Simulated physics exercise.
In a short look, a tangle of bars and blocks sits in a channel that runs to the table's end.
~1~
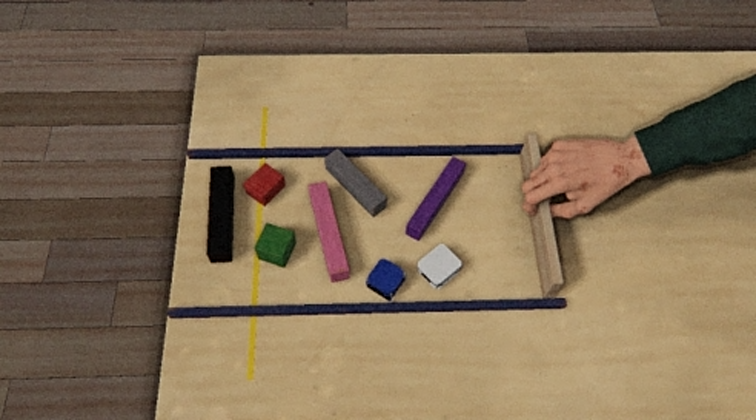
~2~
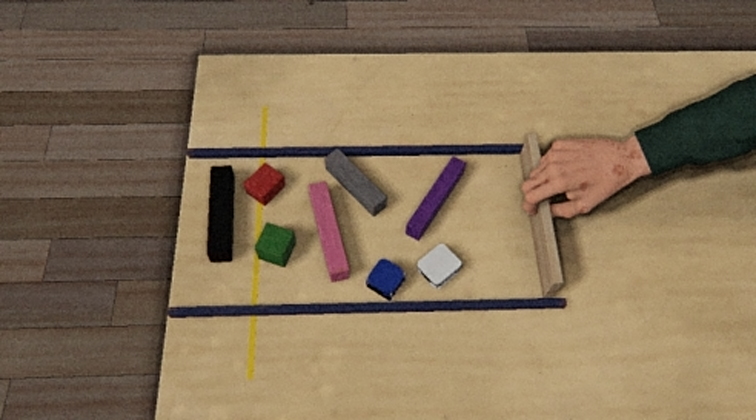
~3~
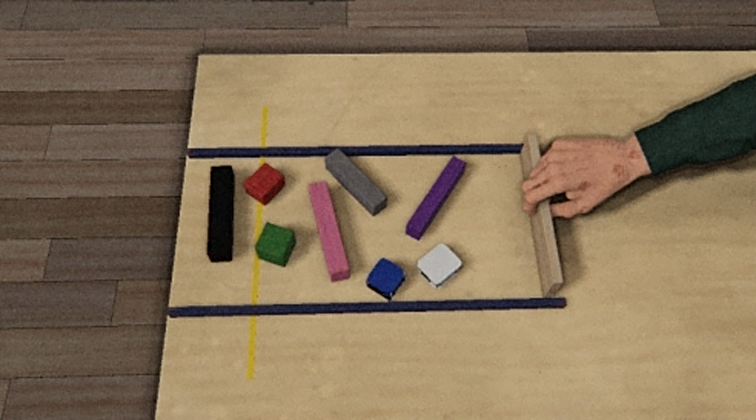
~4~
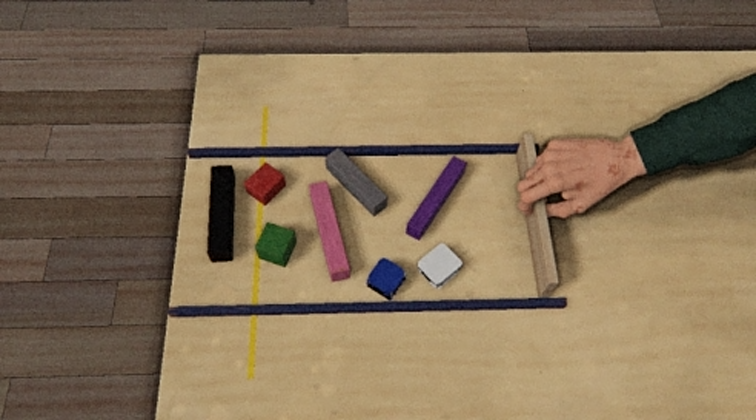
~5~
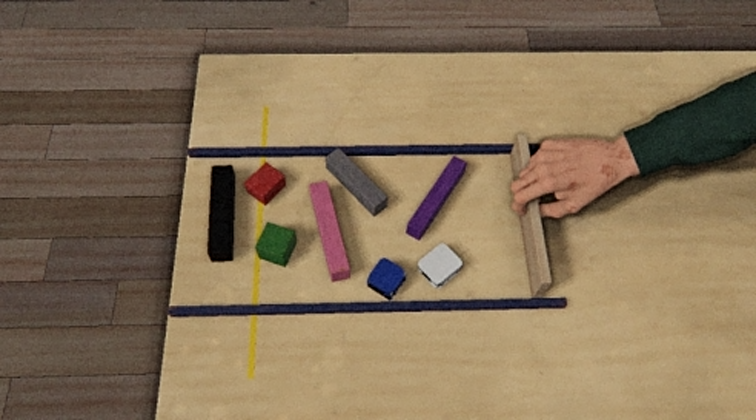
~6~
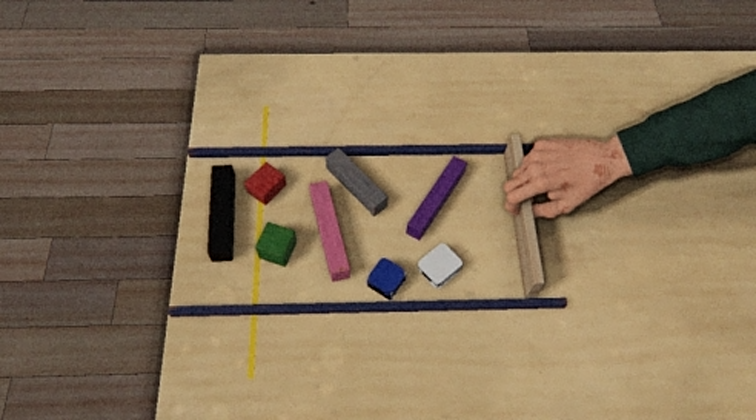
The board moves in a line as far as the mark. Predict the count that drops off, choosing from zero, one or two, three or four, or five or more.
The count is one or two.
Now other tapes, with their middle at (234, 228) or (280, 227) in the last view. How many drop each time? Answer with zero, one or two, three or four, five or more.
First tape: 3 or 4; second: None.
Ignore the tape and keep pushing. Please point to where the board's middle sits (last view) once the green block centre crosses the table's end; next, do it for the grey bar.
Approx. (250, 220) for the first, approx. (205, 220) for the second.
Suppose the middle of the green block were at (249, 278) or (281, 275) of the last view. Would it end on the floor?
First place: It does not drop; second place: It does not drop.
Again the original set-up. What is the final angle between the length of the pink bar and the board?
Angle: Roughly 0 degrees.
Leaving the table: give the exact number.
Exactly 1.
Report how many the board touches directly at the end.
Total: 3.
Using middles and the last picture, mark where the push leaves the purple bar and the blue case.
The purple bar ends up near (252, 201), and the blue case near (240, 290).
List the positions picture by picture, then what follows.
Black stick (221, 213); red block (265, 185); green block (276, 246); board (540, 214); tape (259, 229), in the first picture.
Red block (265, 184); grey bar (356, 183), in the second picture.
Green block (276, 245); purple bar (436, 198), in the third picture.
Black stick (222, 213); board (535, 214), in the fourth picture.
Red block (266, 184); pink bar (329, 230), in the fifth picture.
Black stick (222, 212); red block (266, 184); green block (277, 244); board (522, 214); tape (259, 228), in the sixth picture.
Soon after, none off yet; black stick at rest near (222, 212); red block at rest near (266, 184); green block at rest near (277, 244).
After that, none off yet; black stick displaced a little near (203, 214); red block displaced about its own width near (231, 185); green block displaced well along near (224, 245).
In the end, the number that fall off is one or two; gone, black stick.
